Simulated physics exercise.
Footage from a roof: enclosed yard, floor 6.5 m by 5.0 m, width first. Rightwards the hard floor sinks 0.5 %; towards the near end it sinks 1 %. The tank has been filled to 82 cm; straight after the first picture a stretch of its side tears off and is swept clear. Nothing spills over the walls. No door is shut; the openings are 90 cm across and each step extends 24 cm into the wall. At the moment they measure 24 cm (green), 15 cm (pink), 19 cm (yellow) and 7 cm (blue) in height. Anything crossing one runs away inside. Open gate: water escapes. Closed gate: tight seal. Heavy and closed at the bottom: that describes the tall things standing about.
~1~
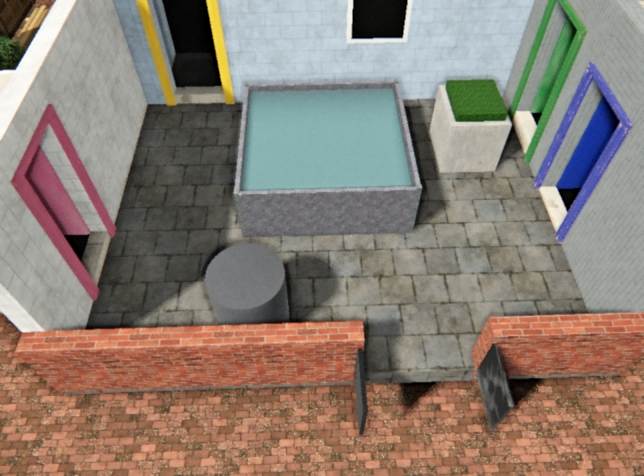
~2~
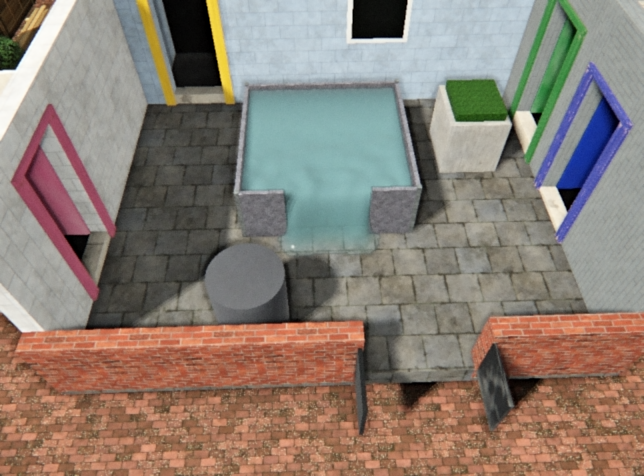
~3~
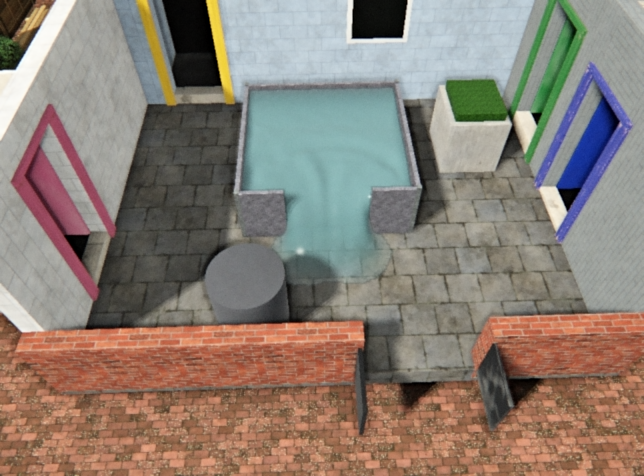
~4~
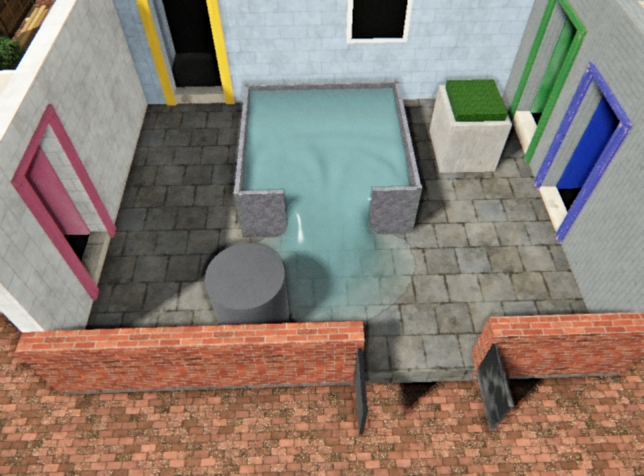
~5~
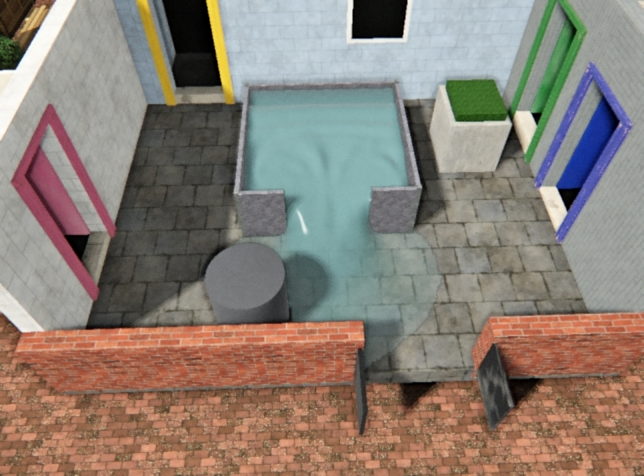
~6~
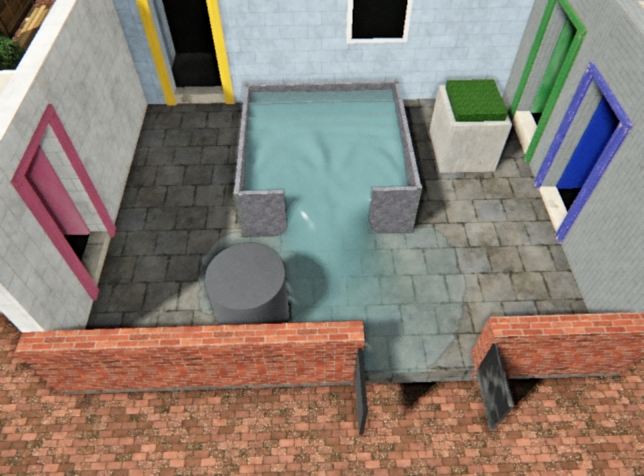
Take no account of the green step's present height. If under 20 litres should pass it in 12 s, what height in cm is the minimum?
The minimum is around 8 cm.
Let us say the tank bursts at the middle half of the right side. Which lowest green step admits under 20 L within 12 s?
Required height: Approx. 15 cm.
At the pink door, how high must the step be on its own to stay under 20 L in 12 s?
Roughly 10.5 cm at the pink door.
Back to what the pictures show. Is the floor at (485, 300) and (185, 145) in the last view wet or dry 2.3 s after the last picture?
Taking them in turn, they come out submerged and spared.
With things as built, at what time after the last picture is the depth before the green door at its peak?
Around 9.5 s.
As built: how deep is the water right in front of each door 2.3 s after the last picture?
Depths in cm - green: 0, pink: 15, yellow: 0, blue: 4.
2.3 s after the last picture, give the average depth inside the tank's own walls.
Average depth: Approx. 39 cm.
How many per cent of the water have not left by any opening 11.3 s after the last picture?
I'd put it at about 58 per cent.
Then, 0.7 s after the last picture water covers 30 % of the floor, deepest (61 cm) near (313, 356); it has not reached the green door.
Then, 2.3 s after the last picture water covers 50 % of the floor, deepest (38 cm) near (602, 347); it has not reached the green door.
Then, 11.3 s after the last picture water covers 95 % of the floor, deepest (12 cm) near (313, 356); 11 cm at the green door, 0 litres in over its 24 cm step.
At the green door as built, the water peaked near 12 cm, 9.3 s after the last picture.
With a step of 6.5 cm, 35 litres would have come in within the 12 s; with 9 cm, 12 litres. So under 20 litres takes about 8 cm.
